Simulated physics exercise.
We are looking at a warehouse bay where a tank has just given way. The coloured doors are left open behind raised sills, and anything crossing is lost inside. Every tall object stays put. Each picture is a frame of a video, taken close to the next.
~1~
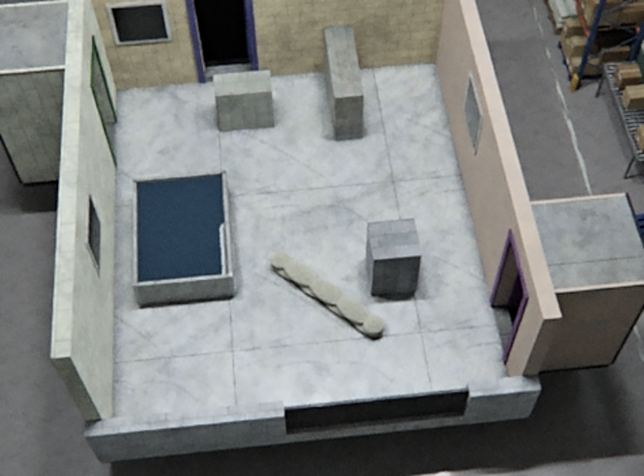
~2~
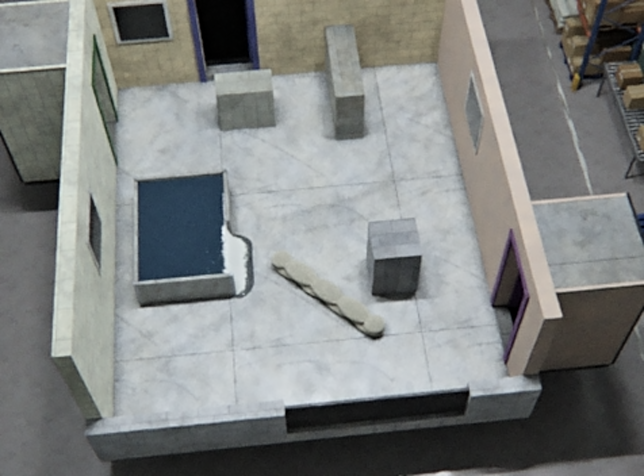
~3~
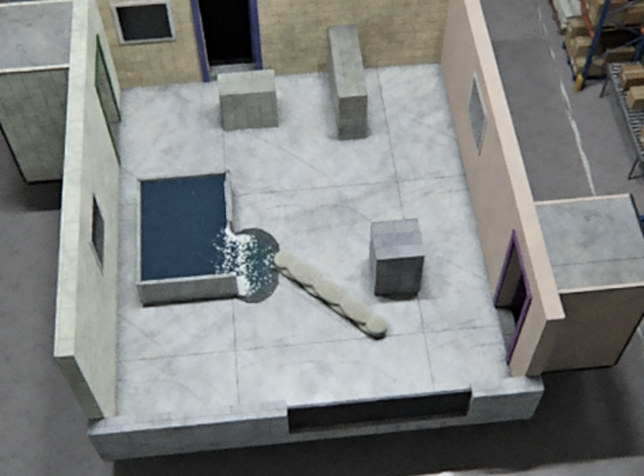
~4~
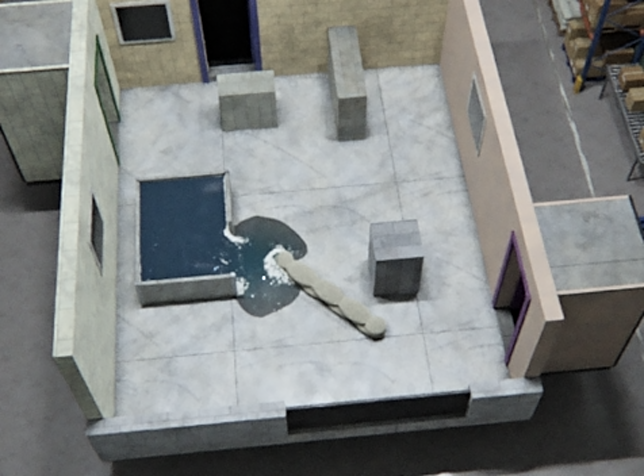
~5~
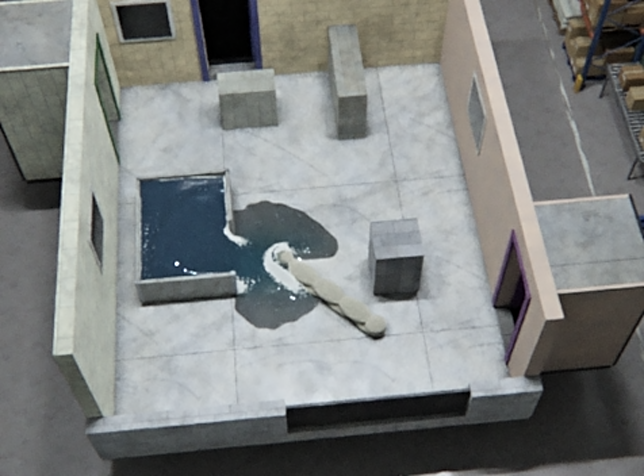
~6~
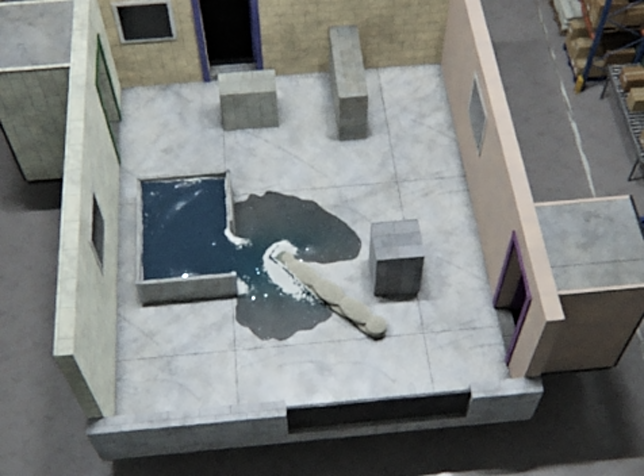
In a warehouse bay, water pours through a gap in the right side of an open tank, reaches a long pale barrier lying on the floor, and spreads around its near end into a wide, dark pool.
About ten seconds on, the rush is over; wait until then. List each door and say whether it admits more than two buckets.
Blue door - admits no more than two; green door - admits no more than two; purple door - admits more than two.
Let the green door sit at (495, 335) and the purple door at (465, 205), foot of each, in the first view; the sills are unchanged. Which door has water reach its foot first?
That's the door marked purple.
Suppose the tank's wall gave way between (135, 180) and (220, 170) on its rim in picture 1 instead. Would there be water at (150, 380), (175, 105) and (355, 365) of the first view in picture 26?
Taking the three spots as listed, they end up spared, inundated and spared.
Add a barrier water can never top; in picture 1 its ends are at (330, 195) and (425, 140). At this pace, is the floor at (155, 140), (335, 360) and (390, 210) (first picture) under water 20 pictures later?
The first spot is untouched, the second swamped, the third swamped.
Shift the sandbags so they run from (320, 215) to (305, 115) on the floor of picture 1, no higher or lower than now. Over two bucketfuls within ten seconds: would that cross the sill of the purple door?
The purple door tops it.
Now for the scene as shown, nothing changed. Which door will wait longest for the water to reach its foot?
Going by the pictures, I'd say the green-painted one.
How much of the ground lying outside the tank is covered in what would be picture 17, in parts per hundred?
Roughly 40 percent, I'd say.
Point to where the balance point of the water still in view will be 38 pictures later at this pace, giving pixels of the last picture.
Centre of the water: Near (317, 250).
A moment on, water covers 20 % of the floor; the blue door not reached, the green door not reached, the purple door not reached.
Next, water covers 40 % of the floor; the blue door not reached, the green door not reached, the purple door not reached.
Then, water covers 50 % of the floor; the blue door not reached, the green door not reached, the purple door under two buckets in.
Later, water covers 70 % of the floor; the blue door wet at the sill, nothing in, the green door not reached, the purple door over two buckets in.
In the end, water covers 90 % of the floor; the blue door wet at the sill, nothing in, the green door wet at the sill, nothing in, the purple door far over two buckets in.
